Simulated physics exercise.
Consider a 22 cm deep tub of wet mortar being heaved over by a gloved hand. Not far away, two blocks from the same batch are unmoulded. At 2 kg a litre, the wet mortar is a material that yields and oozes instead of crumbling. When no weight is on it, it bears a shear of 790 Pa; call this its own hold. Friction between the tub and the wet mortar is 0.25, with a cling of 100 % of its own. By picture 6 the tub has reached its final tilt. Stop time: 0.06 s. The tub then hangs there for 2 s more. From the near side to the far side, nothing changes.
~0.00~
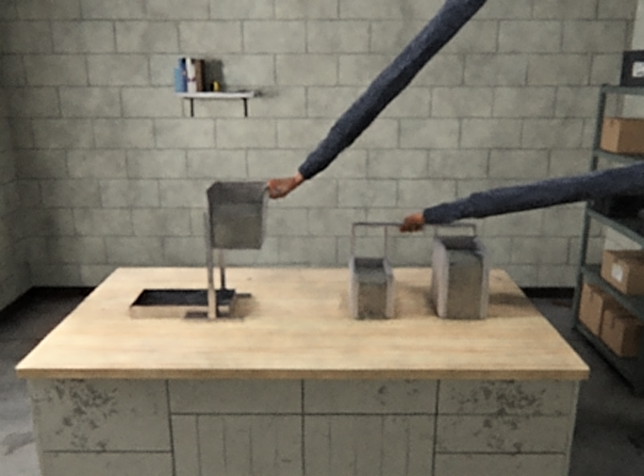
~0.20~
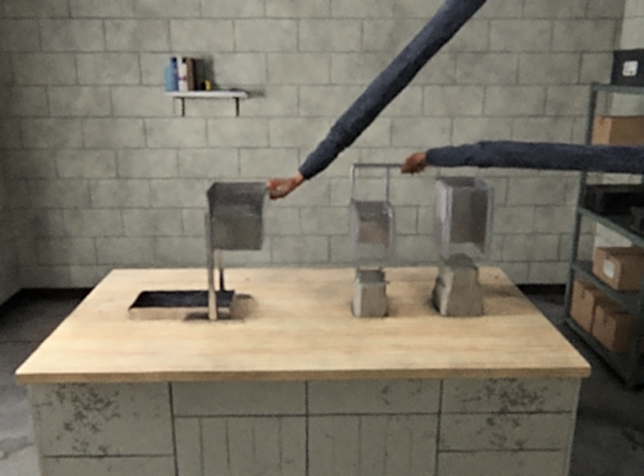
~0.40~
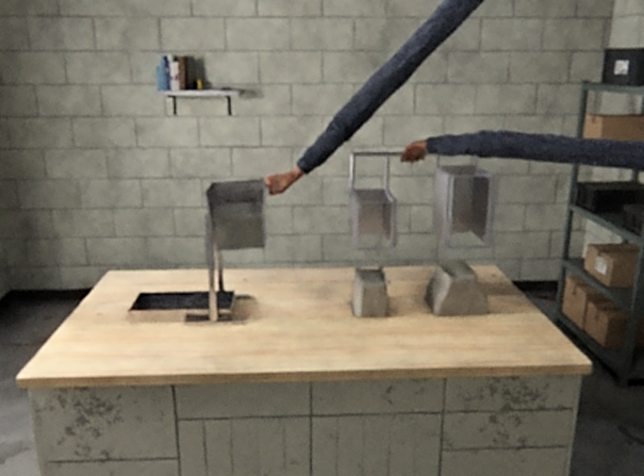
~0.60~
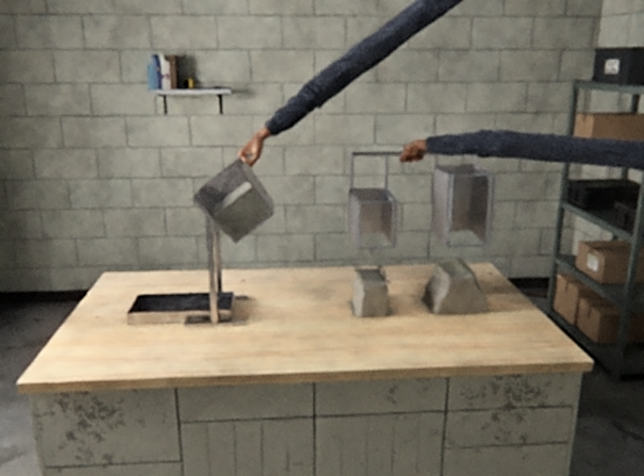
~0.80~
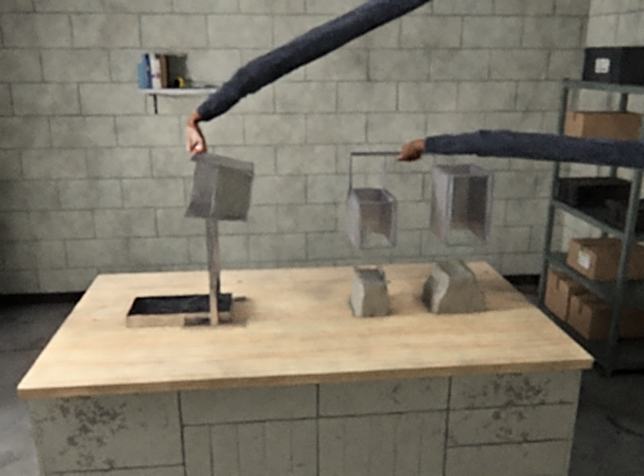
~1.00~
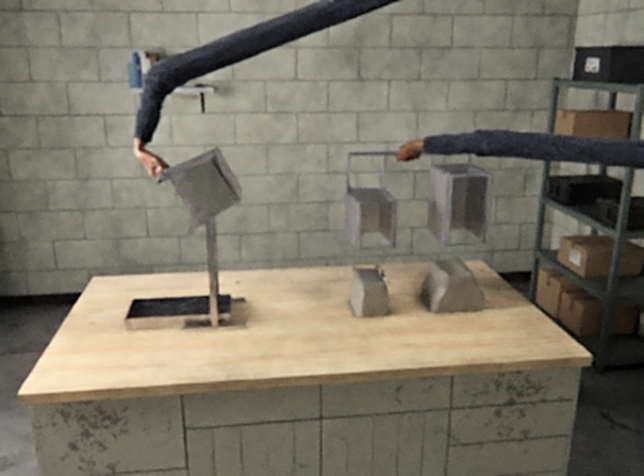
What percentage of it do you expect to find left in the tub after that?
About 0 percent is left in the tub.
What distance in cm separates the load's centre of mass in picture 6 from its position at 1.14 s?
Something like 7 cm, give or take.
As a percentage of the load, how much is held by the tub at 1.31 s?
Near 35 %.
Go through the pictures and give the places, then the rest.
Handle-side rim at (261, 192), tilt 0 degrees; top of the wet mortar at (251, 215); blocks stand 15 cm, 24 cm (left to right), in the first picture.
Handle-side rim at (262, 192), tilt 0 degrees; top of the wet mortar at (251, 216); blocks stand 15 cm, 21 cm (left to right), in the second picture.
Handle-side rim at (261, 189), tilt 4 degrees; top of the wet mortar at (258, 213); blocks stand 15 cm, 18 cm (left to right), in the third picture.
Handle-side rim at (236, 166), tilt 38 degrees; top of the wet mortar at (250, 188); blocks stand 15 cm, 18 cm (left to right), in the fourth picture.
Handle-side rim at (191, 161), tilt 80 degrees; top of the wet mortar at (220, 169); blocks stand 15 cm, 18 cm (left to right), in the fifth picture.
Handle-side rim at (159, 184), tilt 117 degrees; top of the wet mortar at (213, 162); blocks stand 15 cm, 18 cm (left to right), in the sixth picture.
After 1.14 s, the tub is at 117 degrees and holds 100 %.
After 1.31 s, the tub is at 117 degrees and holds 35 %.
After 1.48 s, the tub is at 117 degrees and holds 0 %.
After 1.65 s, the tub is at 117 degrees and holds 0 %.
After 3.00 s, at the end, the tub is at 117 degrees and holds 0 %.
